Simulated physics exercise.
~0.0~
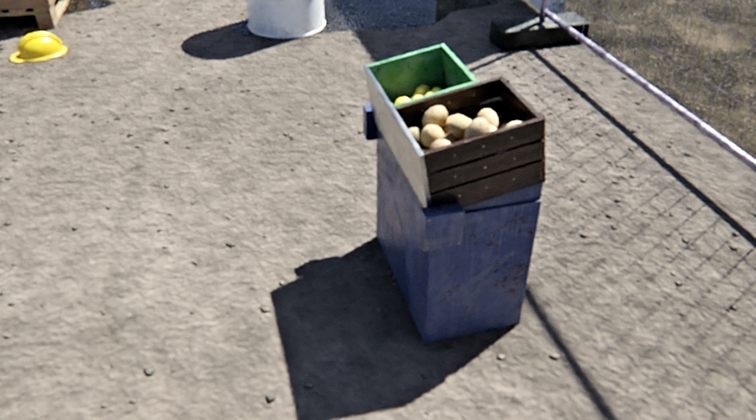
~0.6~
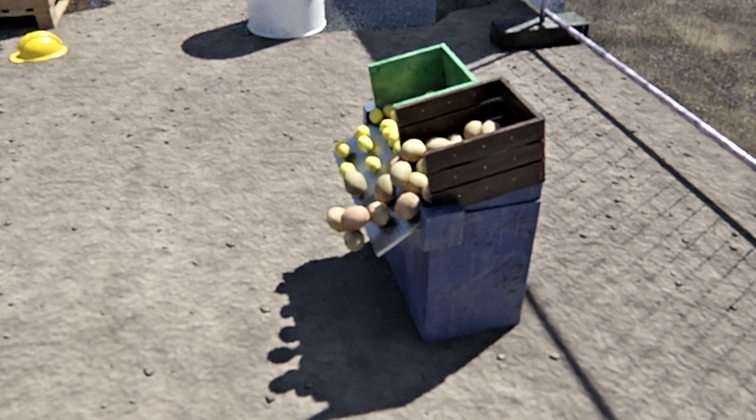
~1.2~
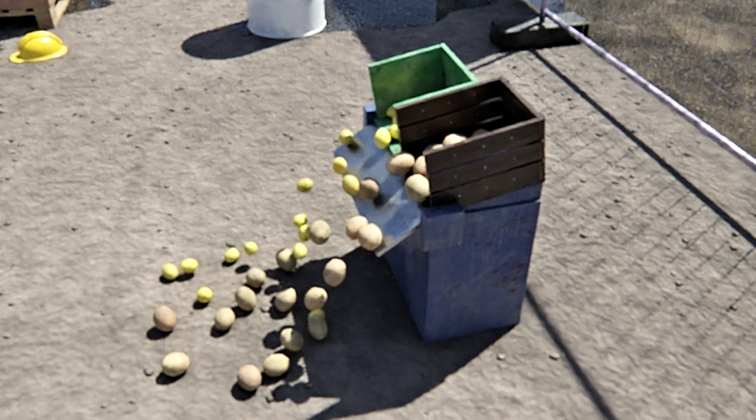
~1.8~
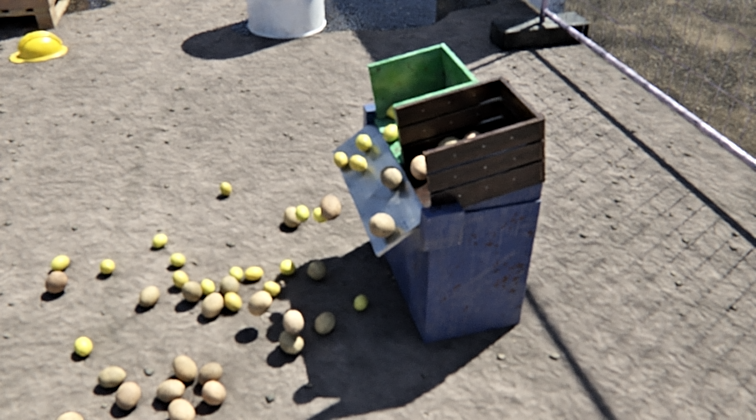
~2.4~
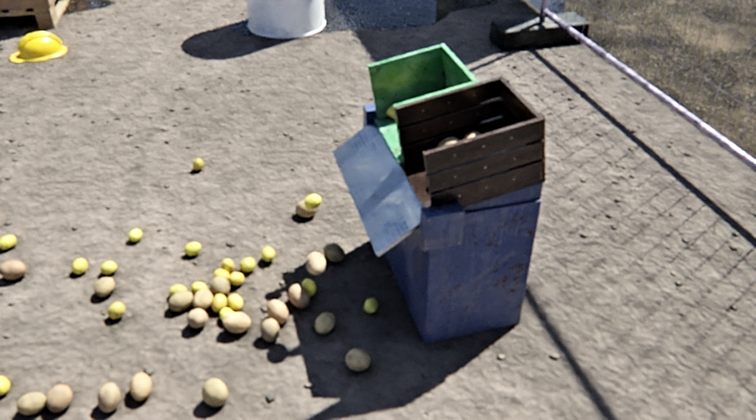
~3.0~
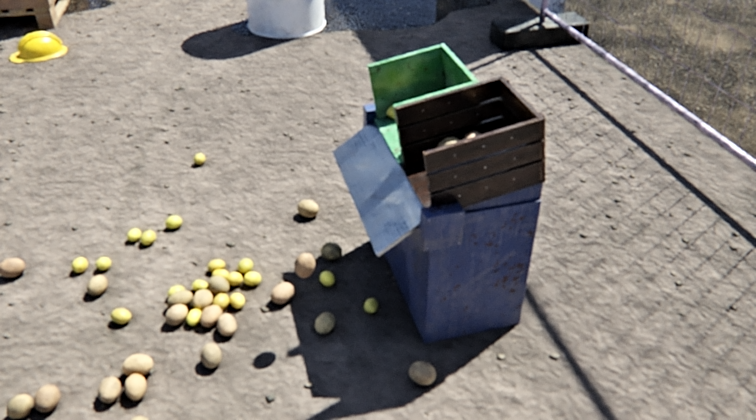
A blue stand held a brown wooden crate of potato-like lumps and a green crate of small yellow fruit until their shared front flap swung down, spilling most of them leftward across the dirt, where they rolled and came to rest scattered about.
